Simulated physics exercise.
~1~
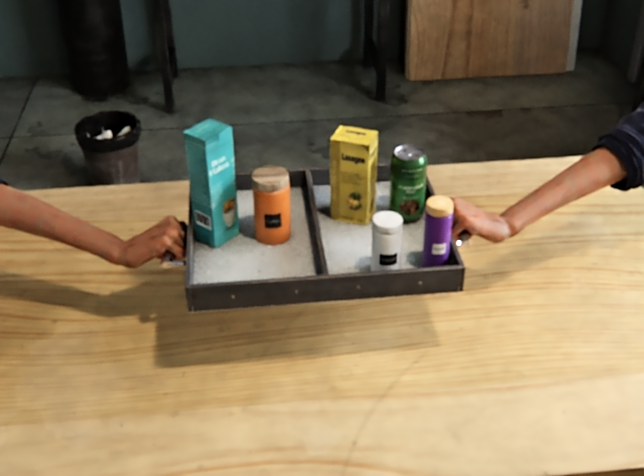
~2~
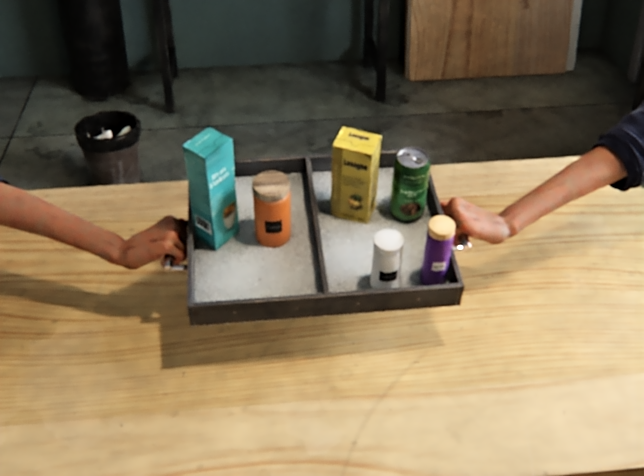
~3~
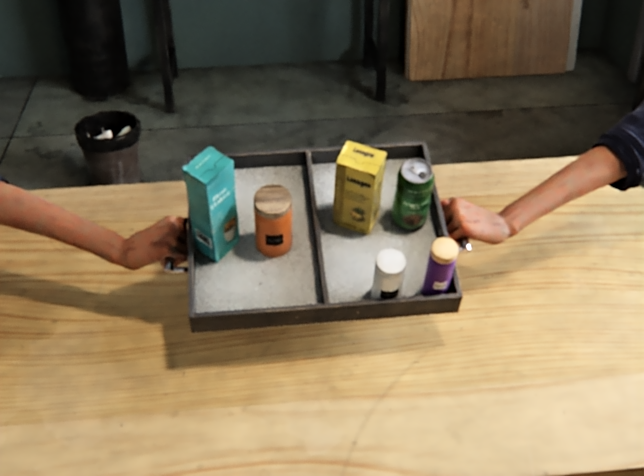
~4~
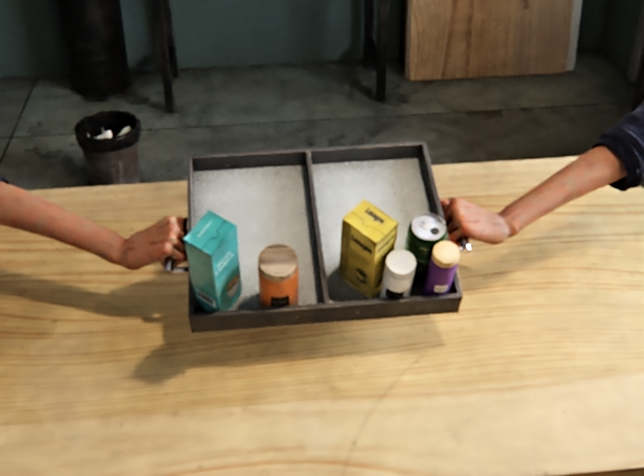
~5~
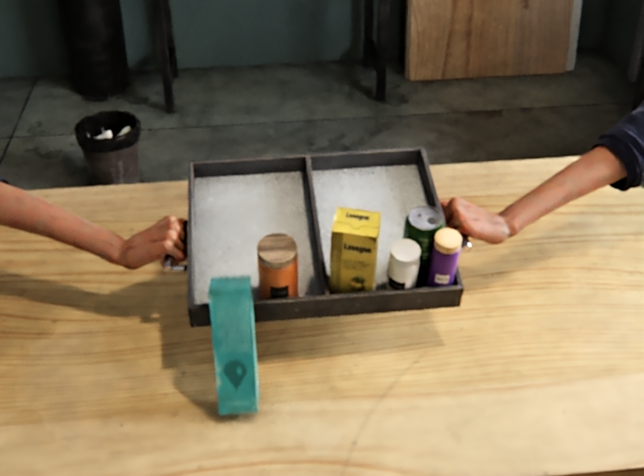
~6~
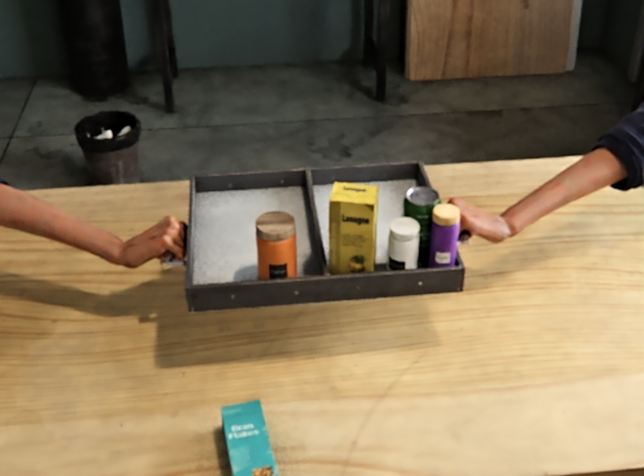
A turquoise carton tumbled over the front rim of a tray as two hands tipped its near edge down, sending the other containers sliding forward. The hands levelled the tray again, leaving the rest upright near the front and the carton lying on the table.
